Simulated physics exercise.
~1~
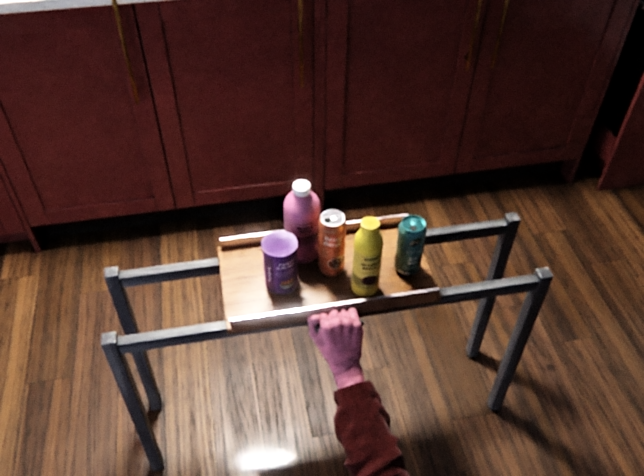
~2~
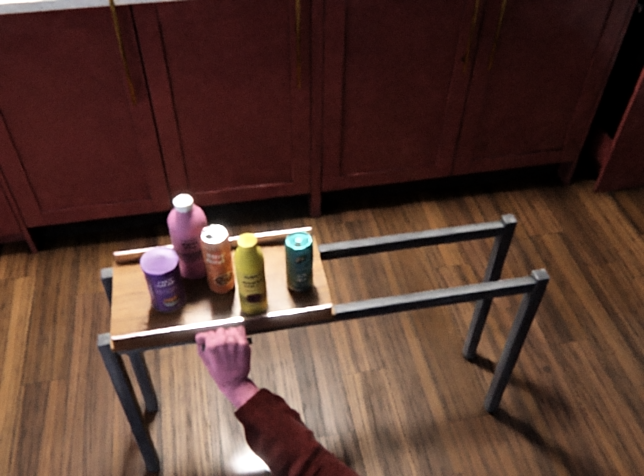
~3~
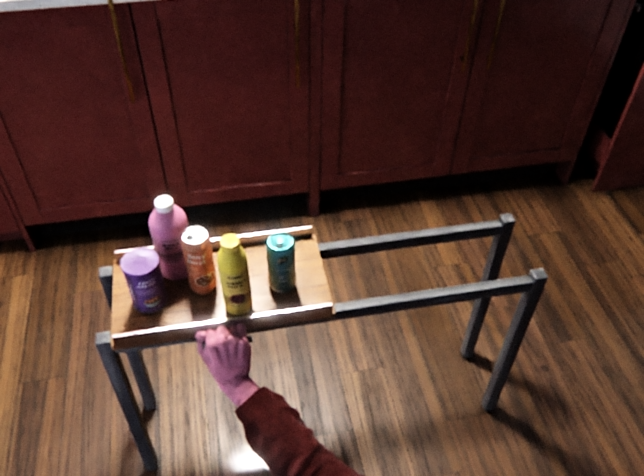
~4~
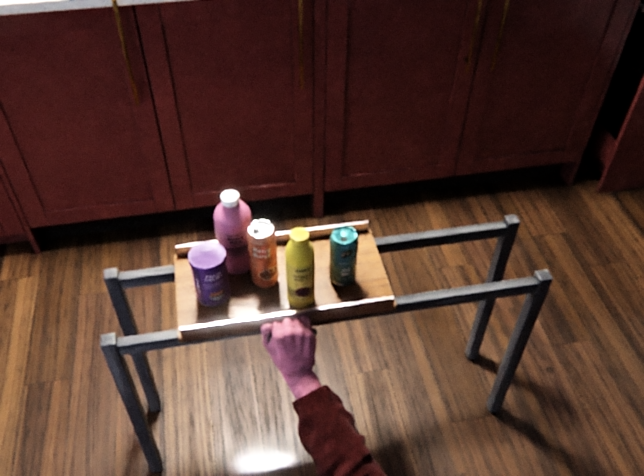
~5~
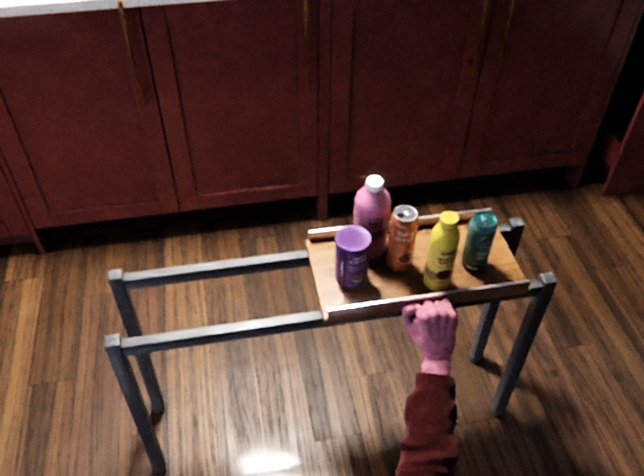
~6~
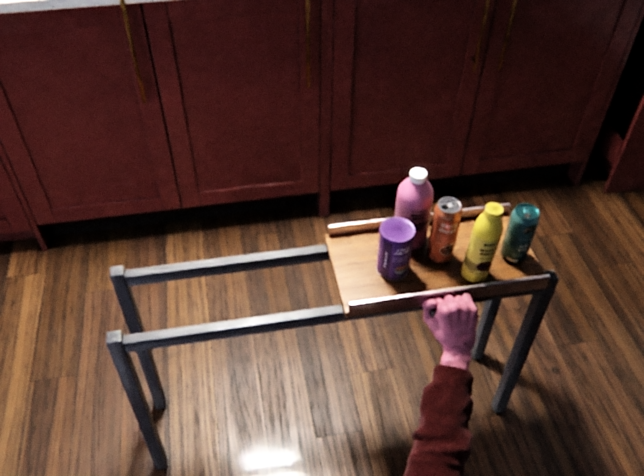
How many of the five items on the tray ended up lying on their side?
None of them did. The turquoise can, yellow bottle, pink bottle, purple tin and orange can were all still upright at the end.
A hand slid a wooden tray holding five upright bottles, cans and a purple tin to the left end of a metal frame, then pushed it all the way across to the right end, where everything was still standing on it.
